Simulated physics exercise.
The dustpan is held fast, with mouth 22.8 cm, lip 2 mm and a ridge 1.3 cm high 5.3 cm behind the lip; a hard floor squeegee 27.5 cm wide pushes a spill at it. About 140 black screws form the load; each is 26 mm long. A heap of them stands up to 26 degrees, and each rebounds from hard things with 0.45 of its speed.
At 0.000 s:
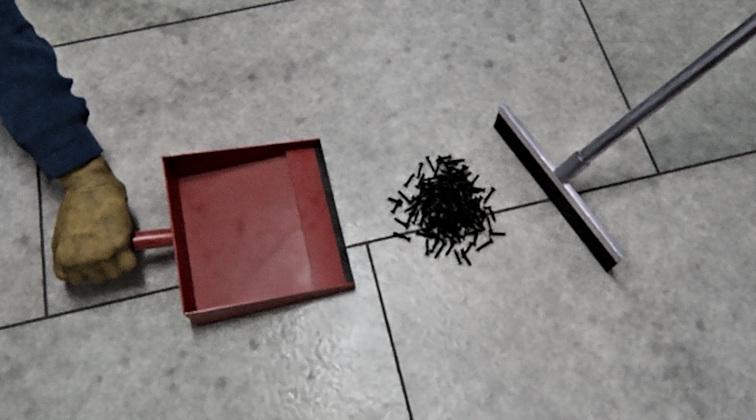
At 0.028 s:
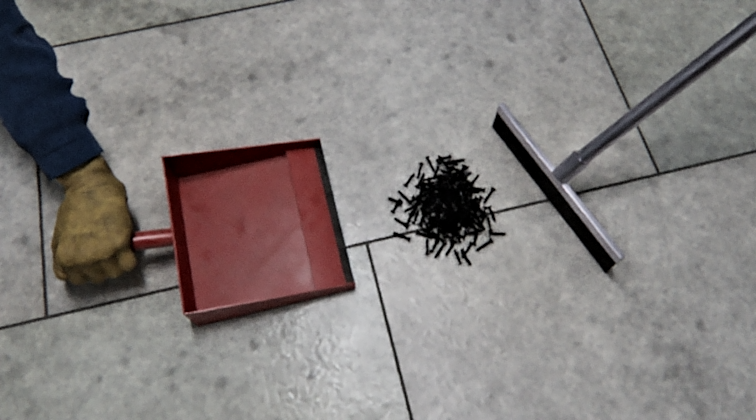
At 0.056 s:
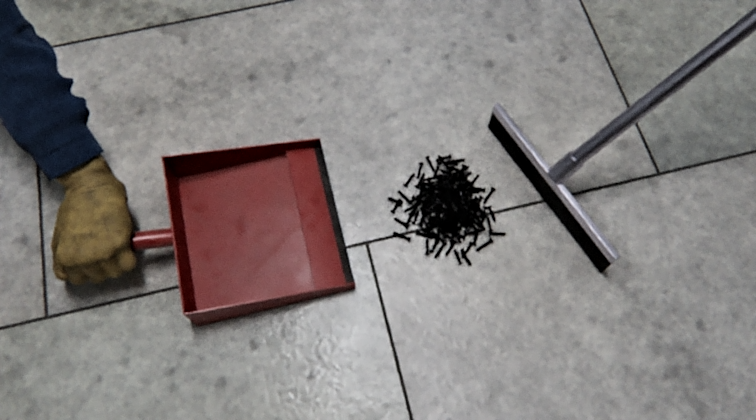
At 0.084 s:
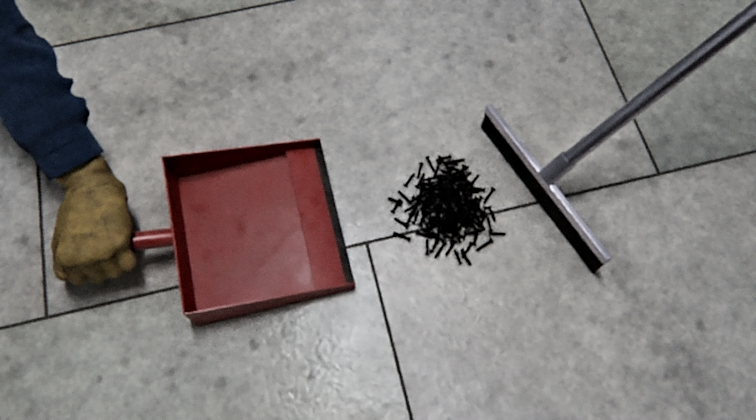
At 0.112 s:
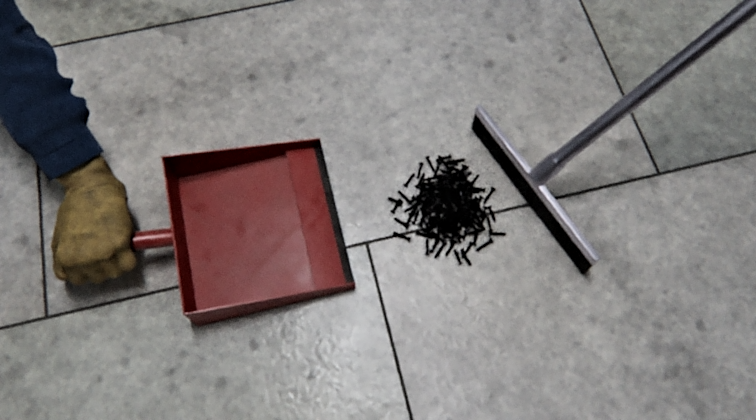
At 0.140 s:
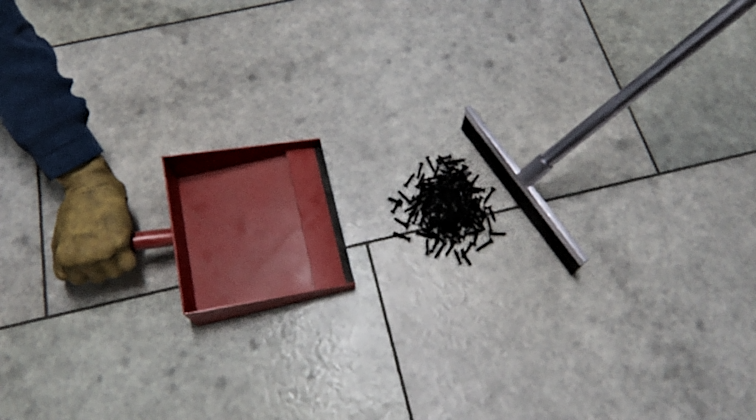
Squeegee on a metal pole sliding slightly left toward a heap of black screws, a gloved hand holding a red dustpan still.
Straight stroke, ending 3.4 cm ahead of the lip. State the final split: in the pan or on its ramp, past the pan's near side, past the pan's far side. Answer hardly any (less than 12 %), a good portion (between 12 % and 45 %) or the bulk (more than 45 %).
Pan: Hardly any; near side: Hardly any; far side: Hardly any.
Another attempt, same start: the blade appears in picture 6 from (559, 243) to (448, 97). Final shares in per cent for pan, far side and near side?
Per cent by place - pan 0, far side 0, near side 5.
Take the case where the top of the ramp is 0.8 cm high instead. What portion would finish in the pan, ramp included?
That would give something like 5 per cent.
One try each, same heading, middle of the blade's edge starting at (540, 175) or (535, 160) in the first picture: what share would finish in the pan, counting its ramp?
About 0 and 0 per cent.
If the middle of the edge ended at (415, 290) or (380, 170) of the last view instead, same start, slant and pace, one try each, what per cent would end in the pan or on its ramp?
Some 10 and 0 per cent.
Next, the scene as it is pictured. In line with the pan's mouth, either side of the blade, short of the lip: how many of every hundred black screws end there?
I'd estimate close to 90 per cent.
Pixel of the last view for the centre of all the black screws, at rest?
About (368, 230).
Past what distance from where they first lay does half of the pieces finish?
It comes to some 12 cm.
After 0.31 s, middle of the blade 16 cm from the lip; 0 % over the lip, far side 0 %, near side 0 %.
After 0.43 s, middle of the blade 10 cm from the lip; 0 % over the lip, far side 0 %, near side 5 %.
After 0.67 s, middle of the blade 8 cm from the lip; 0 % over the lip, far side 0 %, near side 5 %.
By 1.3 s all is still; pan 0 %, near side 5 %, far side 0 %, in front of the lip or behind the blade 90 %.
